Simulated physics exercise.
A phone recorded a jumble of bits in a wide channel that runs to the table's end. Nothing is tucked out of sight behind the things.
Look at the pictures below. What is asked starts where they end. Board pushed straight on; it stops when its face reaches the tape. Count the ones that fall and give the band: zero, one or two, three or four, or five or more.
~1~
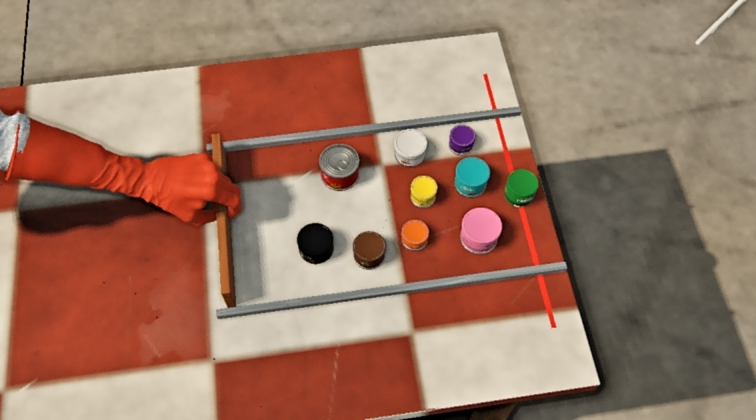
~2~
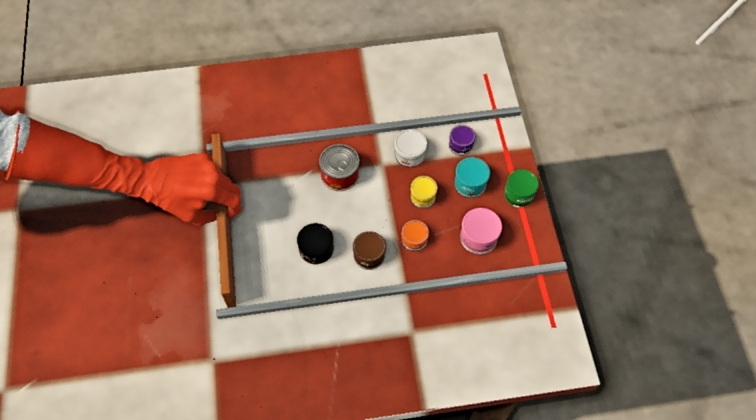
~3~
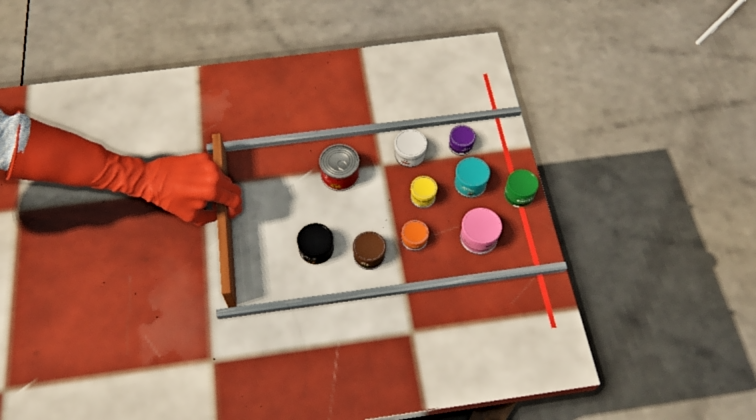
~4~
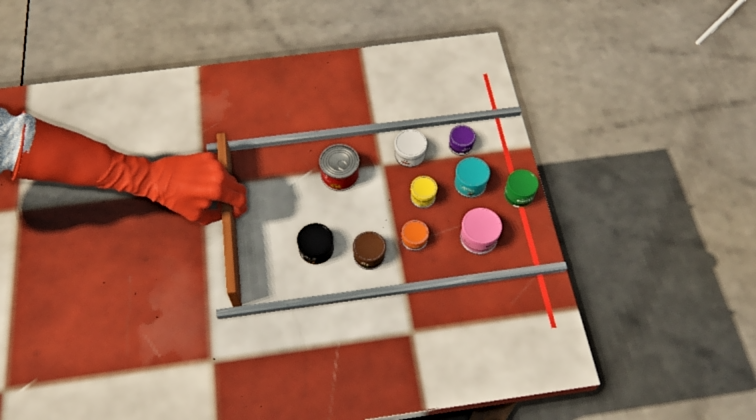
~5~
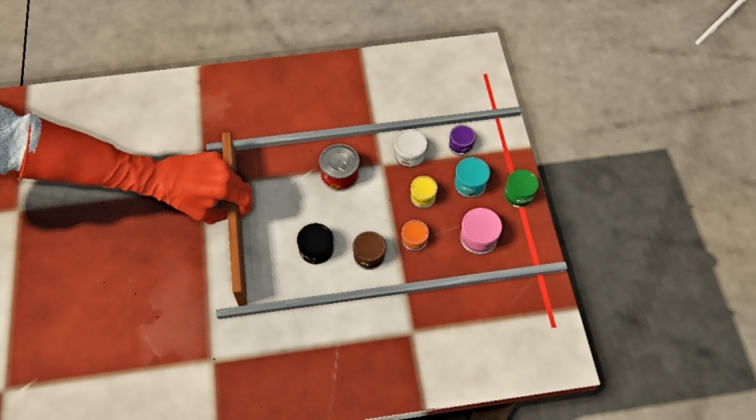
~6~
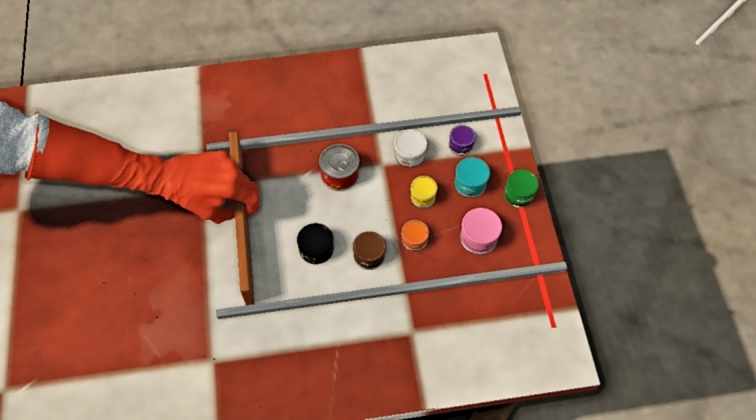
Looks like the tally of pieces that topple off is five or more there.
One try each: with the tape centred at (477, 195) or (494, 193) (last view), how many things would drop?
0 and 1.
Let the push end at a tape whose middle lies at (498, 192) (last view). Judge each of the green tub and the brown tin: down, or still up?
Green tub down, brown tin still up.
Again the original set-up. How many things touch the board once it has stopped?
That comes to 5.
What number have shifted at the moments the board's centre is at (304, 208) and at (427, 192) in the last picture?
At the first spot the count is 1, and at the second it is 8.
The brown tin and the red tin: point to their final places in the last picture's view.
Final spots - brown tin (550, 242), red tin (528, 151).
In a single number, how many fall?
Exactly 5.
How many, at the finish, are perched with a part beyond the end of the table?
Things overhanging at the end: 4.
Soon after, none off yet; green tub at rest near (521, 189); turquoise pot at rest near (472, 178); purple tin at rest near (462, 141).
By the end, the number that fall off is five or more; fallen, orange pot, pink pot, purple tin, turquoise pot and green tub.
